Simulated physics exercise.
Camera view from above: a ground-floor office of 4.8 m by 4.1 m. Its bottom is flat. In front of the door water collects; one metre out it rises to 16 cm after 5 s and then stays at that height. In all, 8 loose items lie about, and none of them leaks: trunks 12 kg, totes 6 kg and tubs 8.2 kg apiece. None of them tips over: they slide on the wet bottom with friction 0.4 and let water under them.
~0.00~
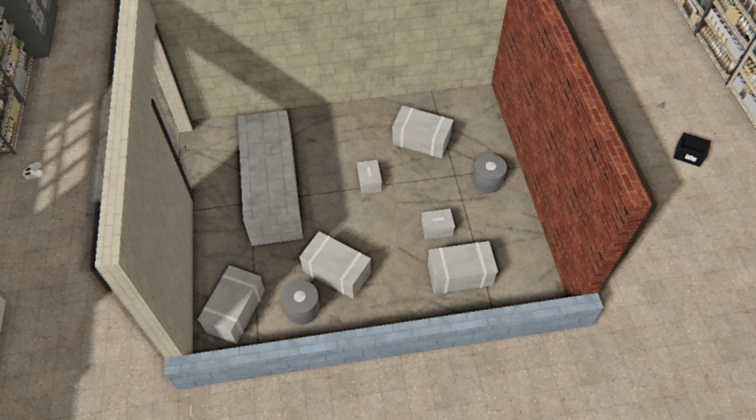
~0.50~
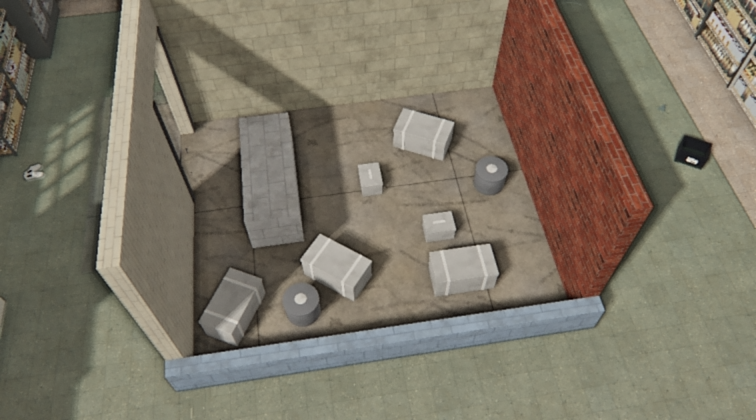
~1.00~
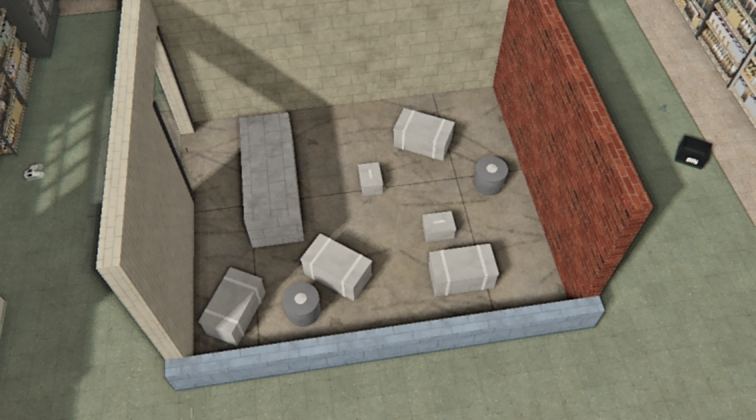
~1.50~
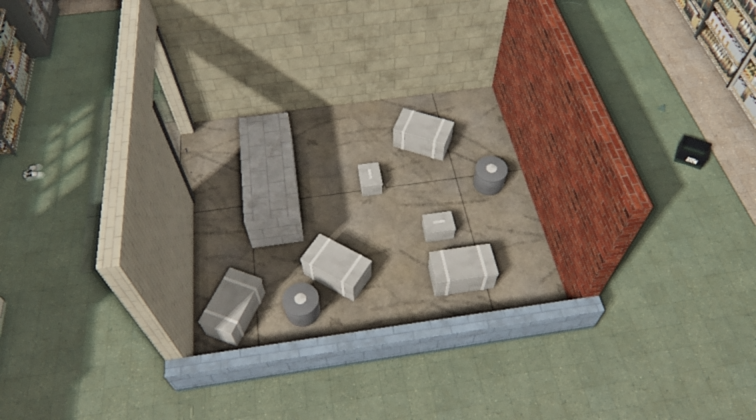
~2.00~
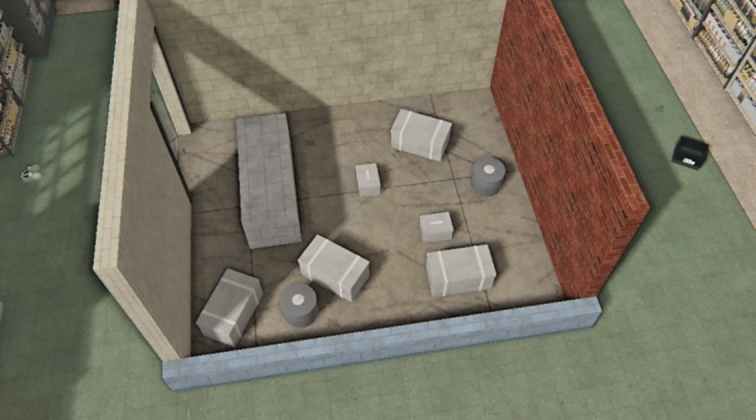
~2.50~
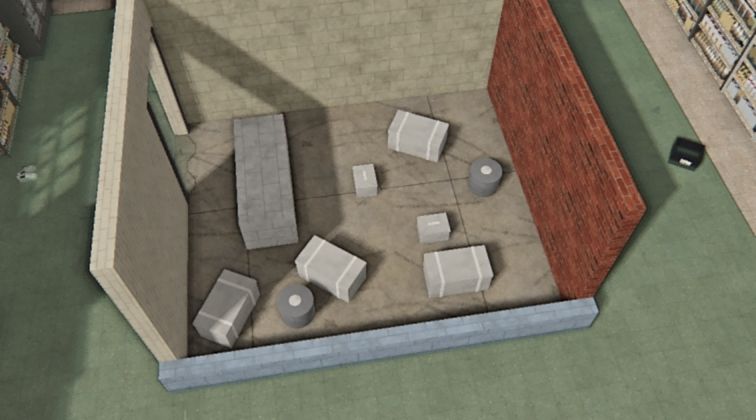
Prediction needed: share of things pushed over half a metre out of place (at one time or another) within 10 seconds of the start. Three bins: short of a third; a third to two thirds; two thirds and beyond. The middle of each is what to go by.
I'd predict that fewer than a third of the things get moved that far.
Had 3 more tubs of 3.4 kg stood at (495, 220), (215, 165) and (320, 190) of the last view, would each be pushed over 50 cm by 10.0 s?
One by one, in that order: Below it, above it, below it.
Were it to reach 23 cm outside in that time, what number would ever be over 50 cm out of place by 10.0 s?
So the tally would be 5.
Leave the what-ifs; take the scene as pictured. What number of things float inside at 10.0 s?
At that time, 1.
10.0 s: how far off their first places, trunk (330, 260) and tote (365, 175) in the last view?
They've ended up 20 cm and 0 cm away, in that order.
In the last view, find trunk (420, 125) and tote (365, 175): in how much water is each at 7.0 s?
Depth approx. 2 cm / 1 cm.
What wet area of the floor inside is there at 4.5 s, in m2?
Some 2.0 m2.
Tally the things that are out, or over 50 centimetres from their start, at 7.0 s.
Tally: 0.
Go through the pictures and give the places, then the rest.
In the first picture, a trunk at (423, 123) rests on the ground; a tote at (369, 172), on the bottom; water covers 0.0 m2; 0 of 8 have shifted.
In the second picture, a trunk at (424, 126) rests on the ground; a tote at (370, 175), on the bottom; water covers 0.0 m2; 0 of 8 have shifted.
In the third picture, a trunk at (424, 126) rests on the ground; a tote at (370, 174) rests on the ground; water covers 0.0 m2; 0 of 8 have shifted.
In the fourth picture, a trunk at (424, 126) rests on the ground; a tote at (370, 174) rests on the ground; water covers 0.0 m2; 0 of 8 have shifted.
In the fifth picture, a trunk at (421, 127) rests on the ground; a tote at (368, 175) rests on the ground; 0.0 m2 under water; 0 of 8 have shifted.
In the sixth picture, a trunk at (419, 127), on the bottom; a tote at (365, 176), on the bottom; 0.0 m2 under water; 0 of 8 have shifted.
After 3.5 s 0 of 8 are over 50 cm from their spots; 0 afloat.
After 4.5 s 0 of 8 are over 50 cm from their spots; 0 afloat.
After 7.0 s 0 of 8 are over 50 cm from their spots; 0 afloat.
After 10.0 s 1 of 8 are over 50 cm from their spots, and 1 have been at some point; 1 afloat.
